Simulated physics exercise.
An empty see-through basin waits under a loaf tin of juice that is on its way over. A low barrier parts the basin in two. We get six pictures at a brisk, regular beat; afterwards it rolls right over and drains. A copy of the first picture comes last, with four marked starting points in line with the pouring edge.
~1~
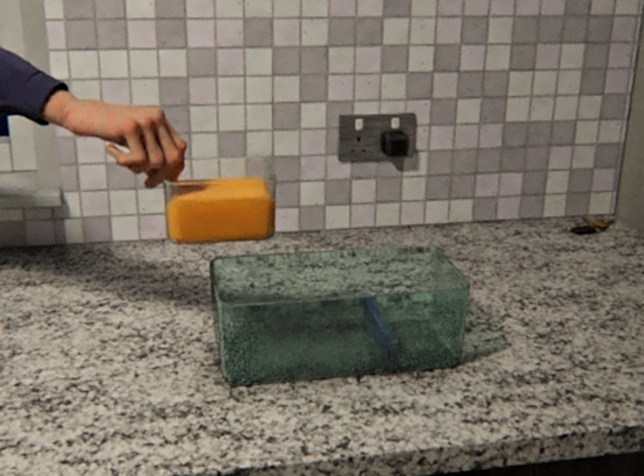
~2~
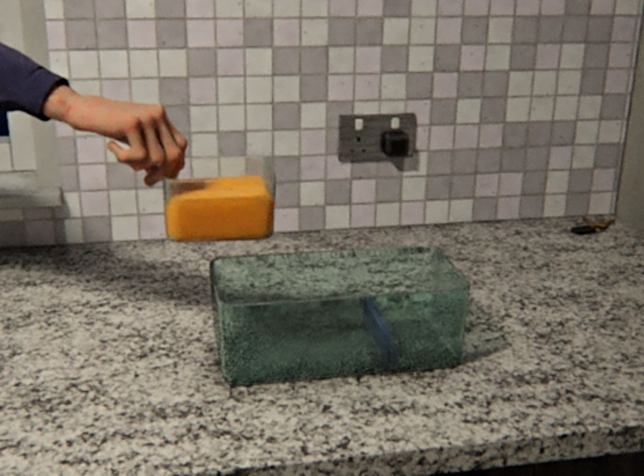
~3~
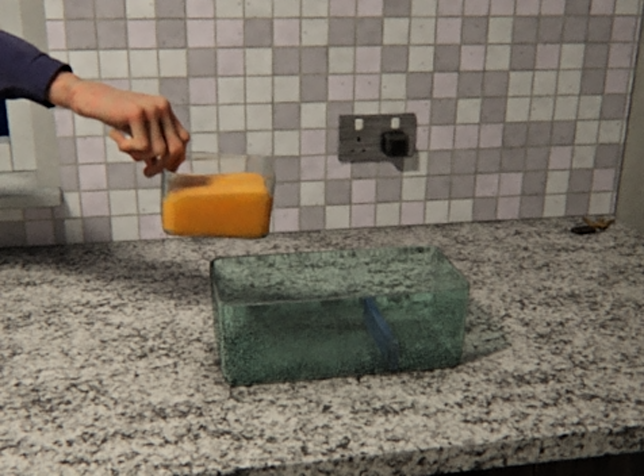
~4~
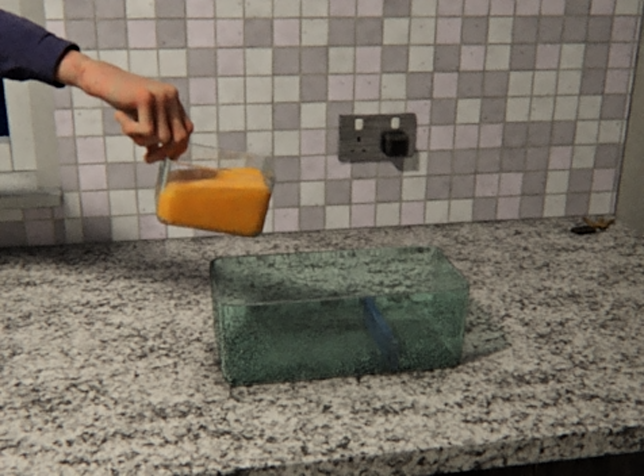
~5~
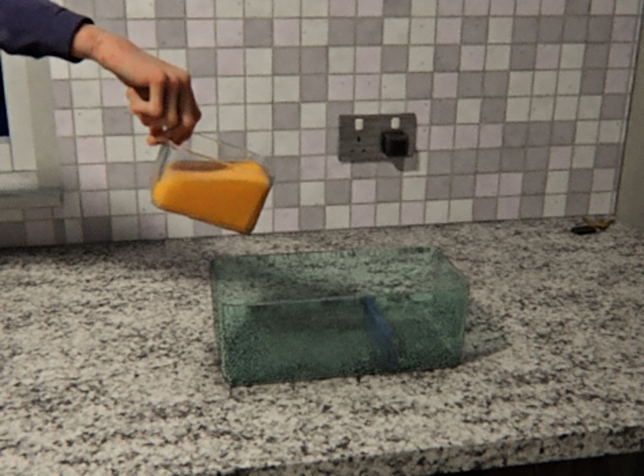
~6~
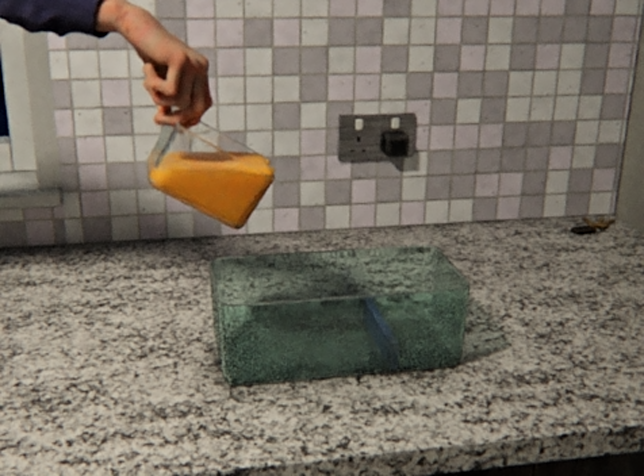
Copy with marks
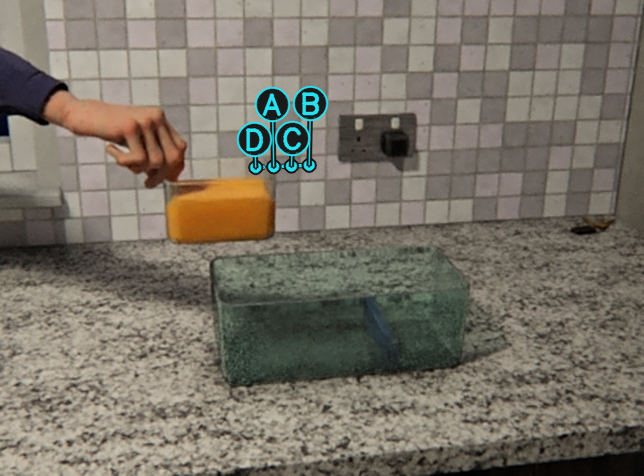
Hand tilting a clear loaf tin of orange juice gradually down to the right above a see-through basin on a speckled counter.
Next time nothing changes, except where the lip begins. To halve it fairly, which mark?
The answer is place B.
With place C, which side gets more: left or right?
The left side.
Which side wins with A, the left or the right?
The left side.
On the marked copy, A at (273, 166); B at (309, 165); C at (291, 166); D at (255, 167).
With A, about 92 % ends left of the wall and 7 % right of it.
With B, about 47 % ends left of the wall and 51 % right of it.
With C, about 78 % ends left of the wall and 21 % right of it.
With D, about 87 % ends left of the wall and 11 % right of it.
